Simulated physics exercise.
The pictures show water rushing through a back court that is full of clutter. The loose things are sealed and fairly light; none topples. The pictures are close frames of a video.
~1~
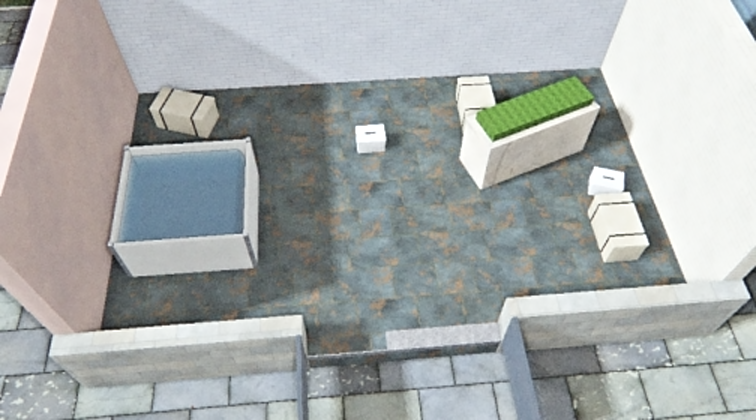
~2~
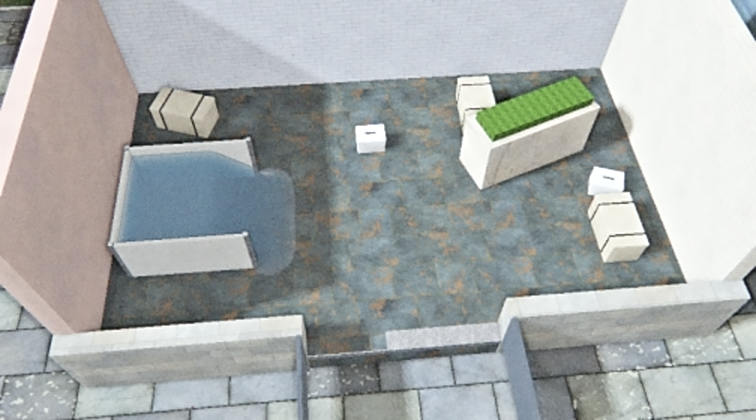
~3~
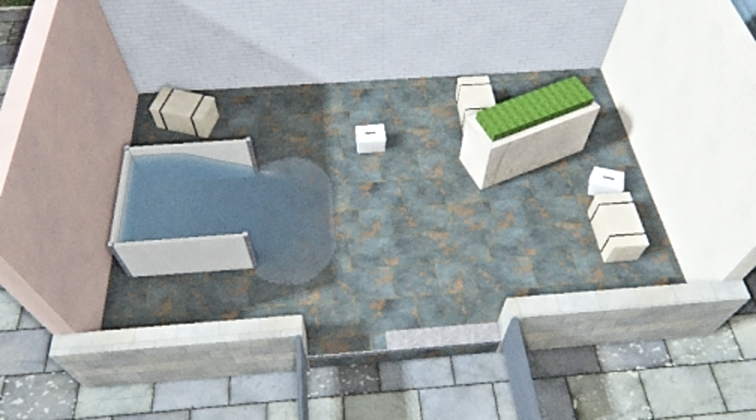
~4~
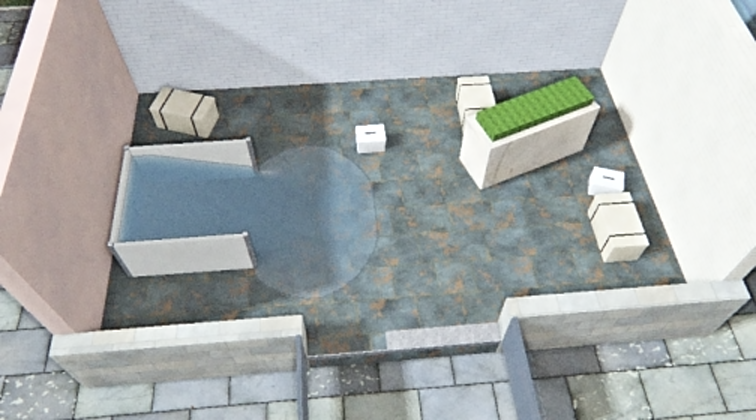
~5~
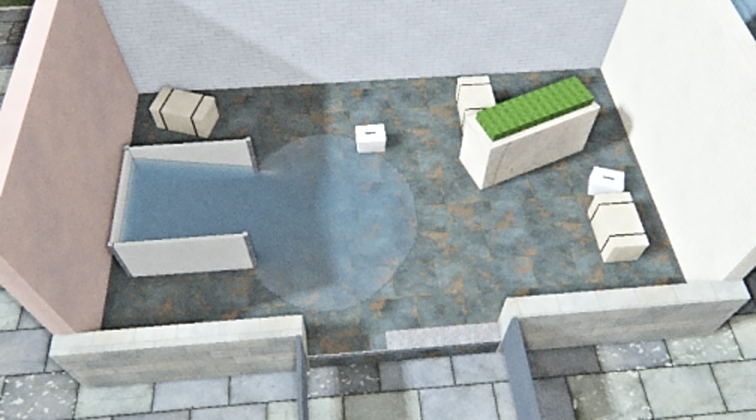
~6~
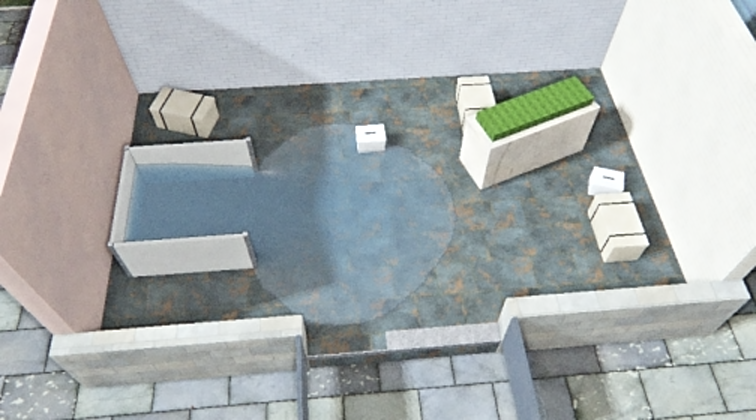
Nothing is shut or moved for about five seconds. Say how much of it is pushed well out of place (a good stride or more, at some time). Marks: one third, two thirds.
That comes to at least two thirds.
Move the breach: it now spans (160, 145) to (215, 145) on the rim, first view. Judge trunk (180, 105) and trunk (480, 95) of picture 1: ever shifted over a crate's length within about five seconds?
In that order: Moved that far, yes.
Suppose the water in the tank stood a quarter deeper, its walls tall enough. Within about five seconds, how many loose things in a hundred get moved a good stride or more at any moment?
Close to 80 %.
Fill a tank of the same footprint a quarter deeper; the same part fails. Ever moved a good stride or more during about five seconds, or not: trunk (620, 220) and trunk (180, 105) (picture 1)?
In turn: Shifted that much, never so far.
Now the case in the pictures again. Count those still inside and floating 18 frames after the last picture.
3 of them.
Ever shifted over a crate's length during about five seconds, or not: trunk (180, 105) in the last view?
Answer: Short of that.
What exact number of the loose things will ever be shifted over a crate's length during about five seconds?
It comes to 4.
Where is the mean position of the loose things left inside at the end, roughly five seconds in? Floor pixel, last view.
Close to (500, 134).
A moment on, 0 of 5 are well off their spots; 0 afloat.
Next, 3 of 5 are well off their spots; 0 afloat.
Later, 3 of 5 are well off their spots; 3 afloat.
In the end, 4 of 5 are well off their spots, and 4 have been at some point; 4 afloat.
